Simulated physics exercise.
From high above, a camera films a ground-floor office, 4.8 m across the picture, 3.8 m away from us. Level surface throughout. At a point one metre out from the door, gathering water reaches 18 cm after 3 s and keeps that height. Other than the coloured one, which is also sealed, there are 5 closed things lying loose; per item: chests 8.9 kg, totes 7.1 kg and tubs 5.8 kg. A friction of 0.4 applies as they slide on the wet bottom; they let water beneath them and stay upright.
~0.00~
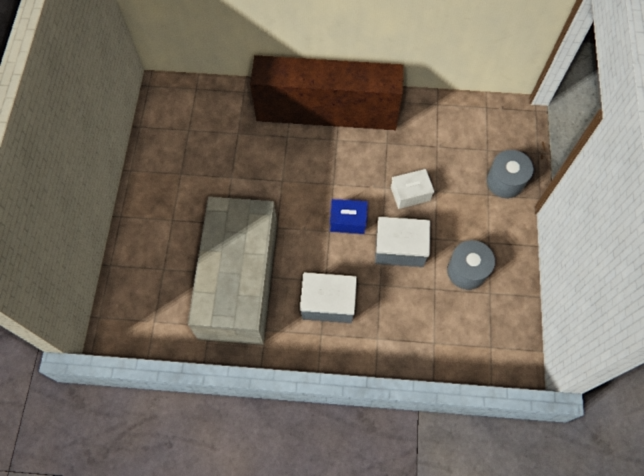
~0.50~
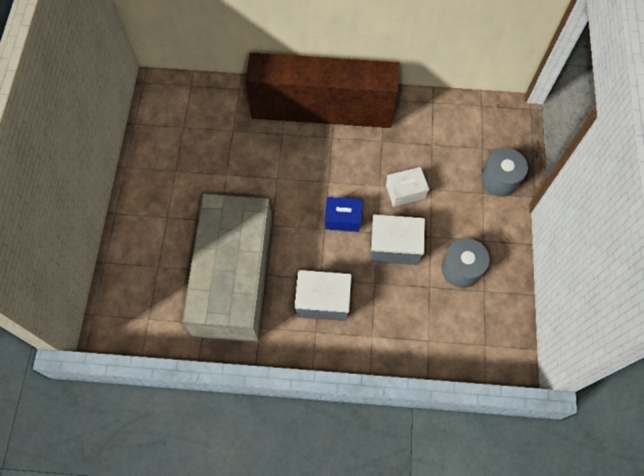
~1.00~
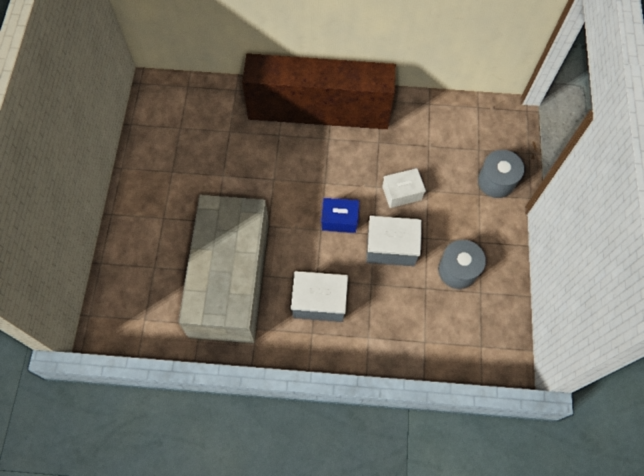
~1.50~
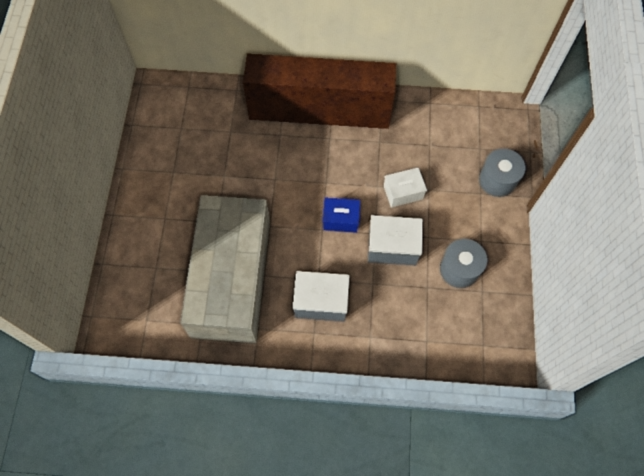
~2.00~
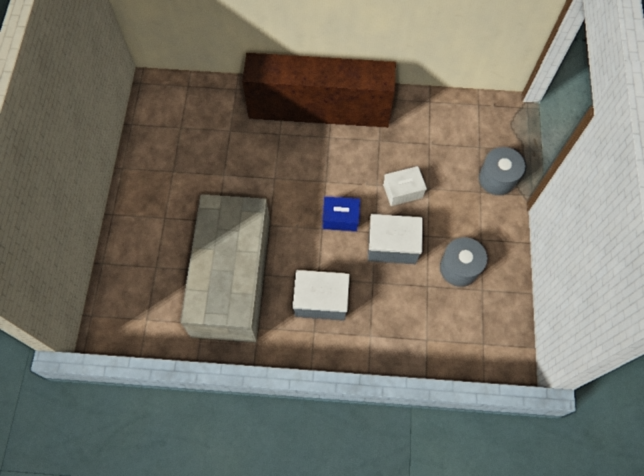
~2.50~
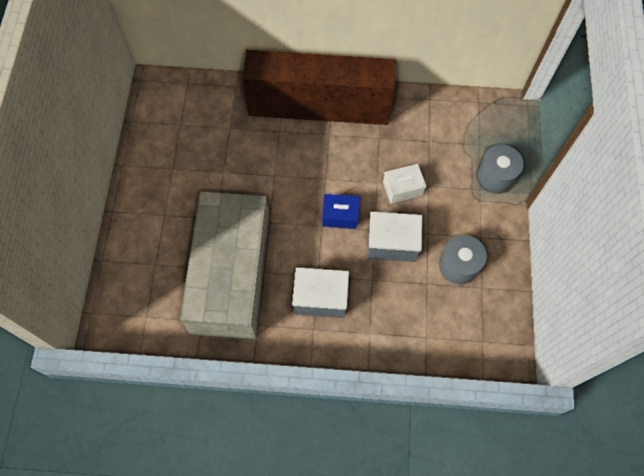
A long grey block, boxes and tubs stay still as water spreads in through the doorway.
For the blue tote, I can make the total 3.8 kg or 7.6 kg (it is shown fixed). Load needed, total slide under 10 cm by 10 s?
No mass offered succeeds.
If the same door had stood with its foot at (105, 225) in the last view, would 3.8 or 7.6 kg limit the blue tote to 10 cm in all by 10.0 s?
Then only the bigger mass works.
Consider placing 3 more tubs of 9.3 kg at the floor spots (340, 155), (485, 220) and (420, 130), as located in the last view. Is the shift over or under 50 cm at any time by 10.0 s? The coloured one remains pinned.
In the order given, beyond the mark, then within the mark, and last beyond the mark.
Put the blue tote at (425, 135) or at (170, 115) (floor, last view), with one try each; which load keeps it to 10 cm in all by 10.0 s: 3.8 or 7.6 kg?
First try, both options fail; second try, both options fail.
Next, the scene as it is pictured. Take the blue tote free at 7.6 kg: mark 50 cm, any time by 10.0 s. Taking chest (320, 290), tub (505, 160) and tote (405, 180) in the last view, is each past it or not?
Respectively: Exceeded, exceeded, exceeded.
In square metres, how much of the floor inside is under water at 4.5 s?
The covered patch comes to about 6.0 m2.
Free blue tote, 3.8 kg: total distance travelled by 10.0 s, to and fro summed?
Total path: Approx. 250 cm.
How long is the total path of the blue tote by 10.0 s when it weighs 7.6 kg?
I'd say close to 200 cm in total.
After 3.5 s the blue tote would be 0 cm from its start with 3.8 kg and 0 cm from its start with 7.6 kg; 0 cm of water round it then.
After 4.5 s the blue tote would be 0 cm from its start with 3.8 kg and 0 cm from its start with 7.6 kg; 1 cm of water round it then.
After 7.0 s the blue tote would be 84 cm from its start with 3.8 kg and 79 cm from its start with 7.6 kg; 8 cm of water round it then.
After 10.0 s the blue tote would be 198 cm from its start with 3.8 kg and 176 cm from its start with 7.6 kg; 8 cm of water round it then.
